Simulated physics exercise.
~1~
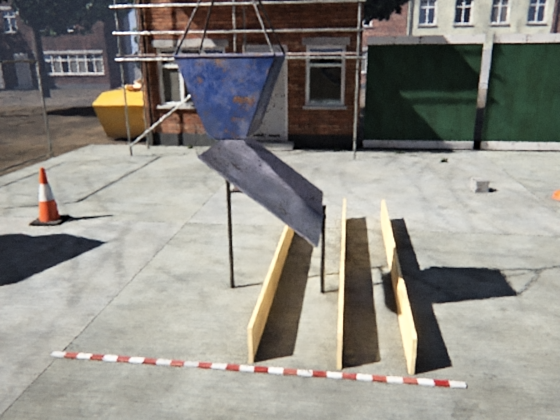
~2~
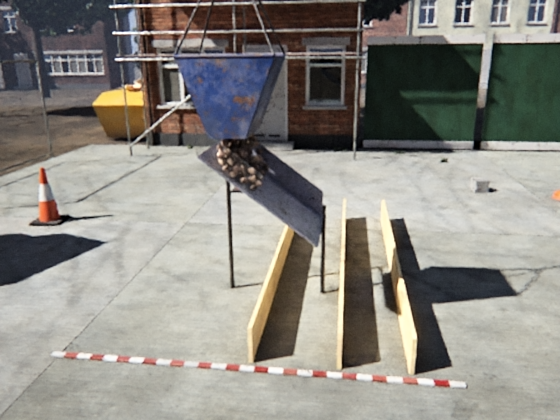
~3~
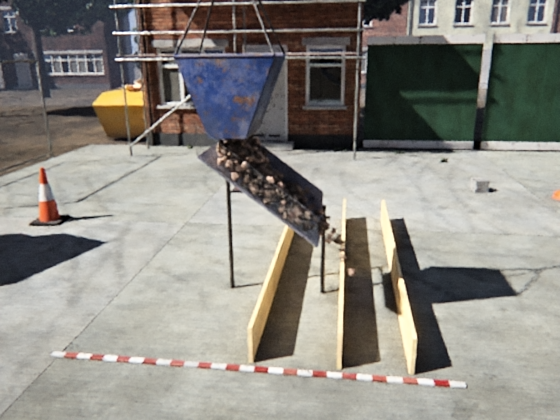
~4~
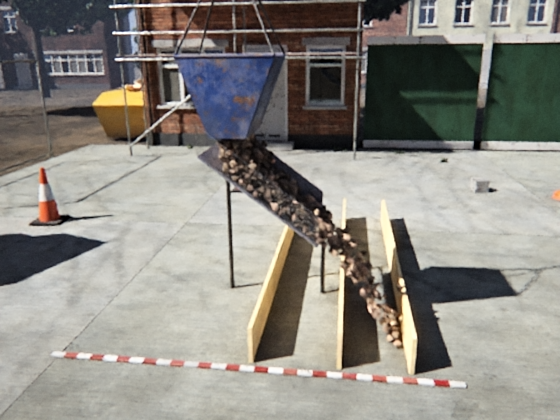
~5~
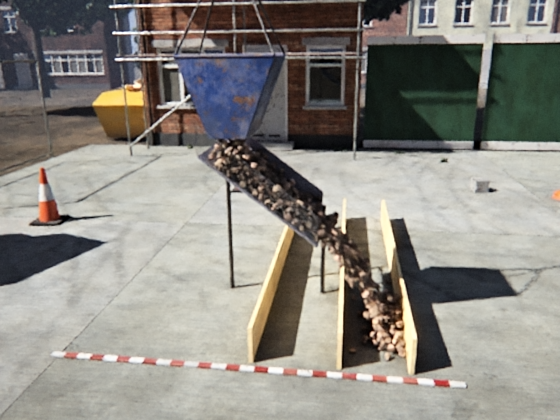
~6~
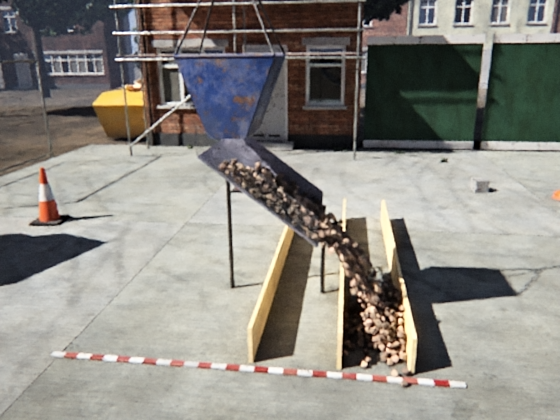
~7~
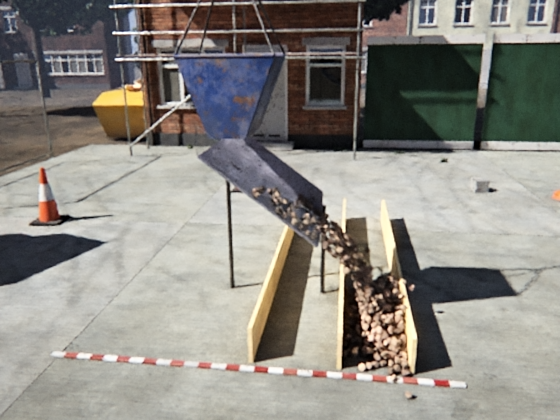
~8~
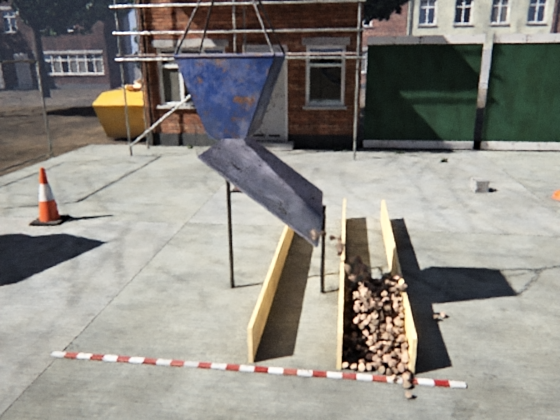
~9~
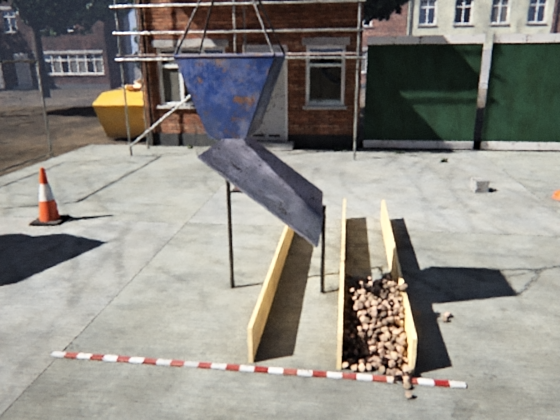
A sunlit concrete yard is seen from a raised, fixed viewpoint, with a brick building, scaffolding and green hoarding behind. A blue skip hangs above a tilted grey steel slope on thin legs, with three upright yellow boards below, a striped red and white pole in front and an orange cone at left. Brownish stones pour from the skip, slide down the steel to the right and drop off its lower edge between the boards. They pile up toward the near end of the right bay as the skip and slope empty. Finally the heap fills much of that bay, the left bay looks empty, and a few stones lie outside.
